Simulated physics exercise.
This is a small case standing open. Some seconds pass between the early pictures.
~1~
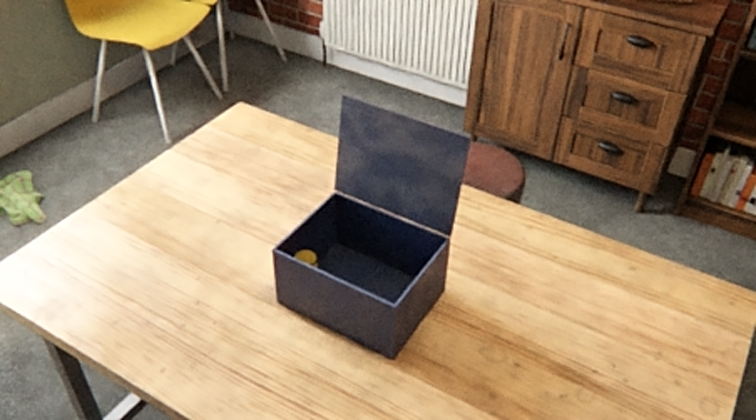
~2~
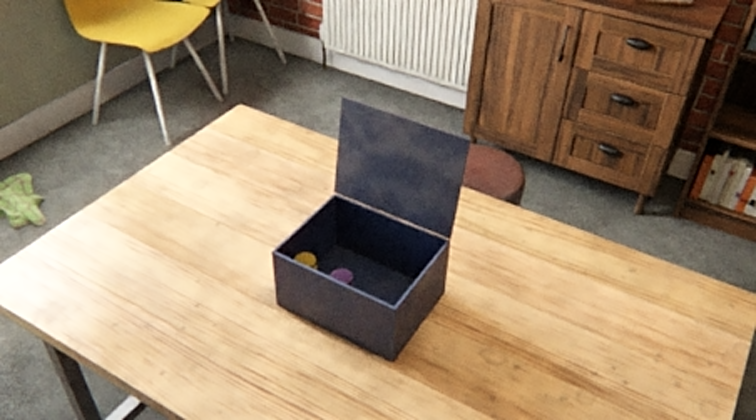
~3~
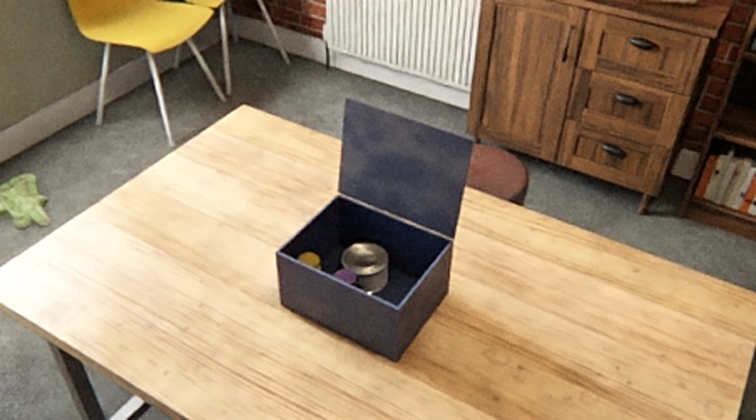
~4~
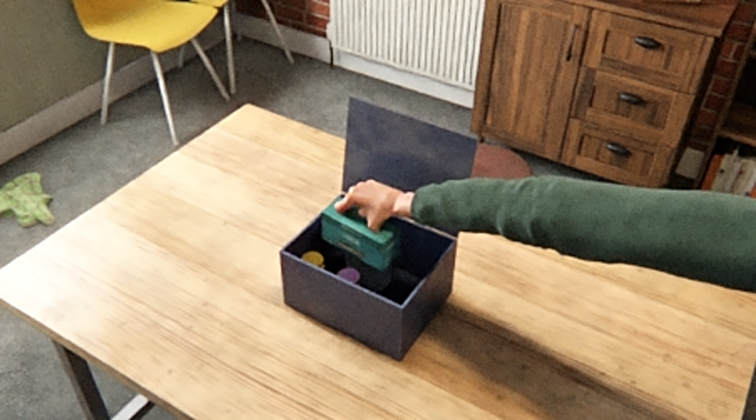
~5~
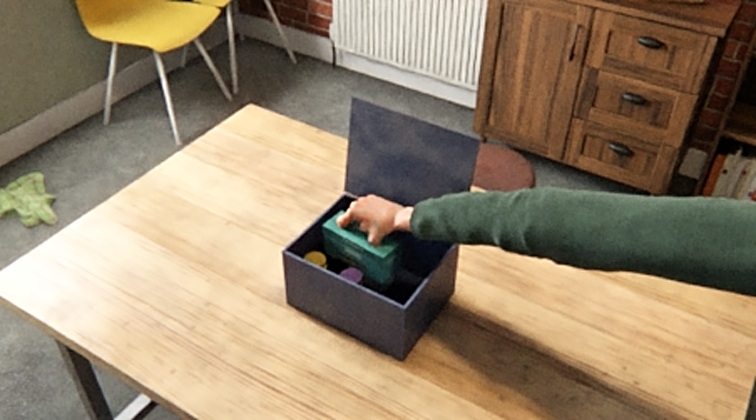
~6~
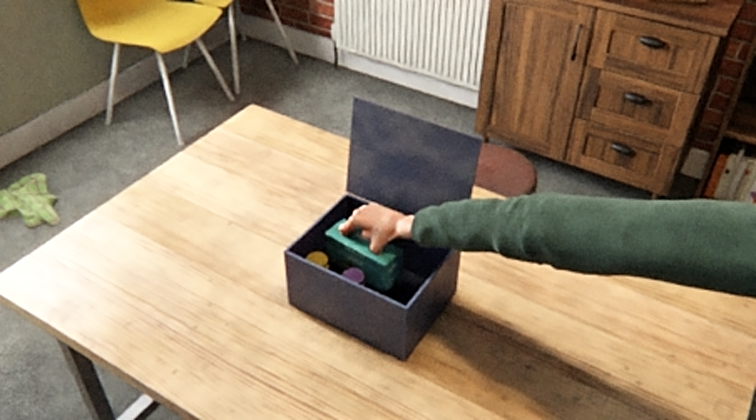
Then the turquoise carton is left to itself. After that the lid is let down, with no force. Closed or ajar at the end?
Outcome: The lid shuts flat.
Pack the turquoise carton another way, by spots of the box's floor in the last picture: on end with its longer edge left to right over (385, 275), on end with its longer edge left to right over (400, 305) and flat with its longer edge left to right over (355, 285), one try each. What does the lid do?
In the first case it is held up; in the second case it is held up; in the third case it closes.
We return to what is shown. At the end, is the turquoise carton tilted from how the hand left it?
The turquoise carton keeps its pose.
Then, 1.10 s after the last picture, lid starting down.
Then, 1.60 s after the last picture, lid 59° above the rim.
Then, 1.90 s after the last picture, lid 36° above the rim.
Then, 2.20 s after the last picture, lid 10° above the rim.
At rest, lid shut; all 4 in place. Seen from the same camera at the end, turquoise carton near (364, 255).
